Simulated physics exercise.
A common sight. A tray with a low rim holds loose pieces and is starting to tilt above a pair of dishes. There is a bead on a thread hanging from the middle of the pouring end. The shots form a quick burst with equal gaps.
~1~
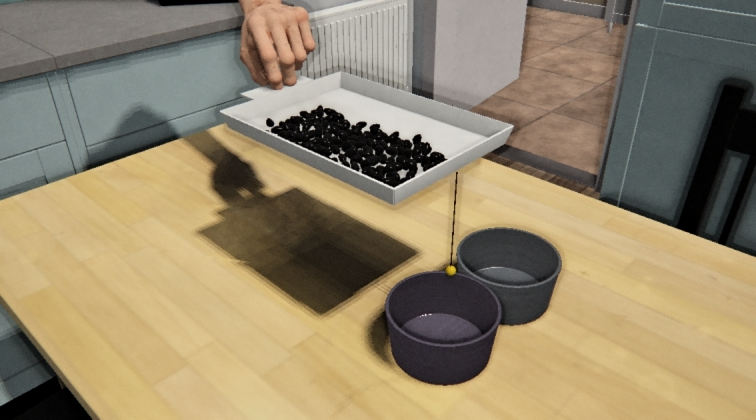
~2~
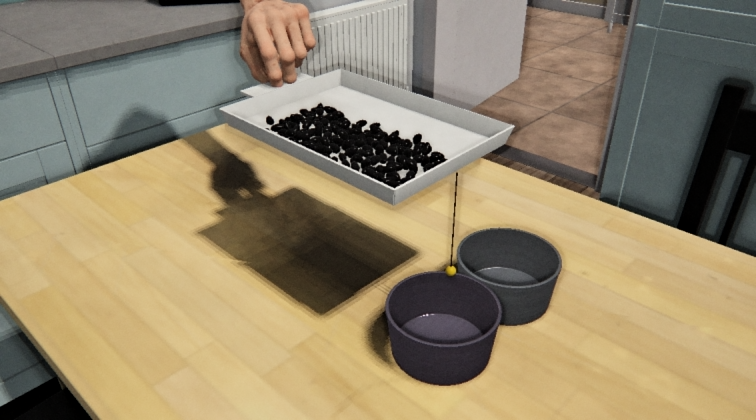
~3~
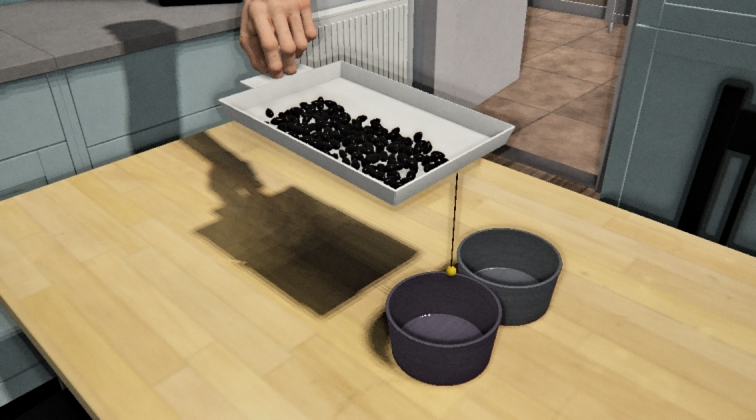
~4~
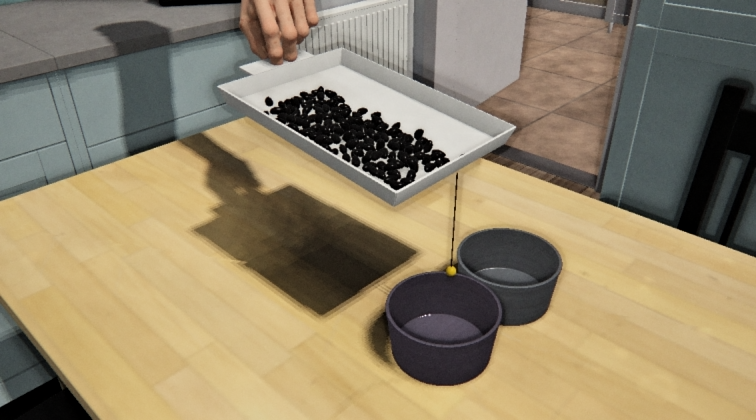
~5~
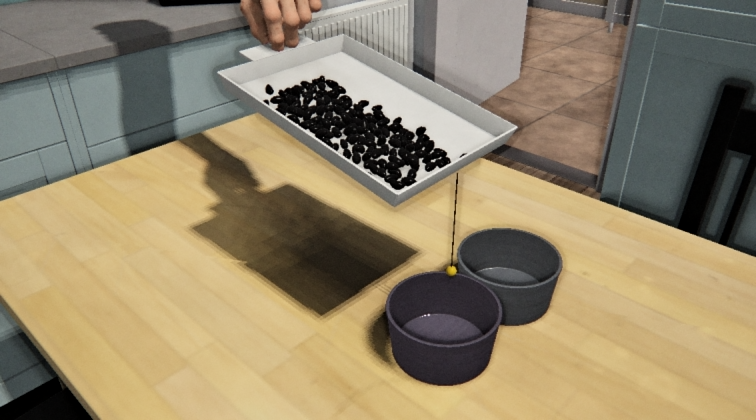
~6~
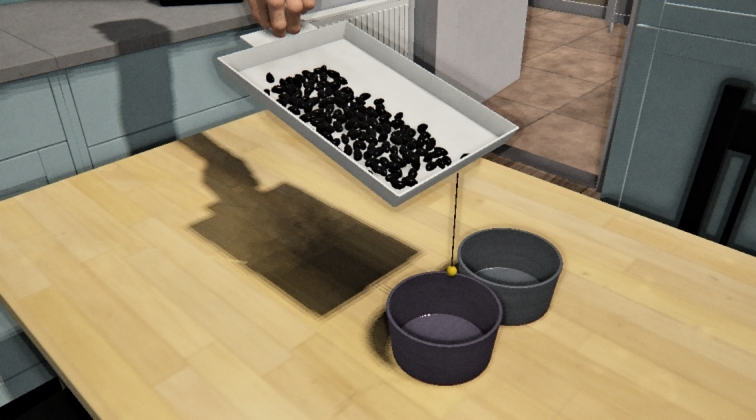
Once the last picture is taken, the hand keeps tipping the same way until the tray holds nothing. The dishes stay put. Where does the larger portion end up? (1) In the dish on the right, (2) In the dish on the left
2.
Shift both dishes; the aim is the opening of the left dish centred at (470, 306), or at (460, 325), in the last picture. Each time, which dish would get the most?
The leftmost dish, then the leftmost dish.
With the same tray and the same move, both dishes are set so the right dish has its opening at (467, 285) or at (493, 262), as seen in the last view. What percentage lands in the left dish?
Around 20 and around 40 per cent, in that order.
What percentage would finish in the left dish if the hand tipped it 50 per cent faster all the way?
Near 40 in a hundred.
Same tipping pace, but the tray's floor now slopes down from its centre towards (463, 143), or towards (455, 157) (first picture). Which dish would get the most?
Results - the dish on the right side first, the dish on the right side second.
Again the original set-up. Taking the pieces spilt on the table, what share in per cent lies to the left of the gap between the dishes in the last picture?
I'd put it at close to 20 per cent.
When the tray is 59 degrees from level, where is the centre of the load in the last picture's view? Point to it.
Somewhere about (421, 133).
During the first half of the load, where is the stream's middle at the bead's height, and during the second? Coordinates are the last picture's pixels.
I'd put it at roughly (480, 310), and after that at roughly (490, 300).
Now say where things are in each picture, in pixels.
The first picture shows corners of the pouring end at (394, 185) and (506, 126), level; middle of the load at (352, 145), black beans; left dish at (487, 350); right dish at (550, 293); bead on its thread at (451, 271).
The second picture shows corners of the pouring end at (394, 185) and (506, 126), level; middle of the load at (352, 144).
The third picture shows corners of the pouring end at (395, 186) and (507, 126), tipped barely, level across its low end; middle of the load at (352, 140).
The fourth picture shows corners of the pouring end at (396, 187) and (508, 126), tipped a little, level across its low end; middle of the load at (353, 134).
The fifth picture shows corners of the pouring end at (397, 188) and (510, 126), tipped a little, level across its low end; middle of the load at (354, 128).
The sixth picture shows corners of the pouring end at (399, 190) and (511, 126), tipped clearly, level across its low end; middle of the load at (355, 123); left dish at (488, 350); right dish at (551, 294).
Soon after the last picture, tray tipped steeply; all on the tray.
A little later, tray tipped right over; most on the tray; a small part in the left dish; a stray few in the right dish; a small part outside both; a stray few in the air.
Later still, tray tipped past a quarter turn; about a third in the left dish; a small part in the right dish; about half outside both.
At rest, tray tipped past a quarter turn; about a third in the left dish; a small part in the right dish; about half outside both.
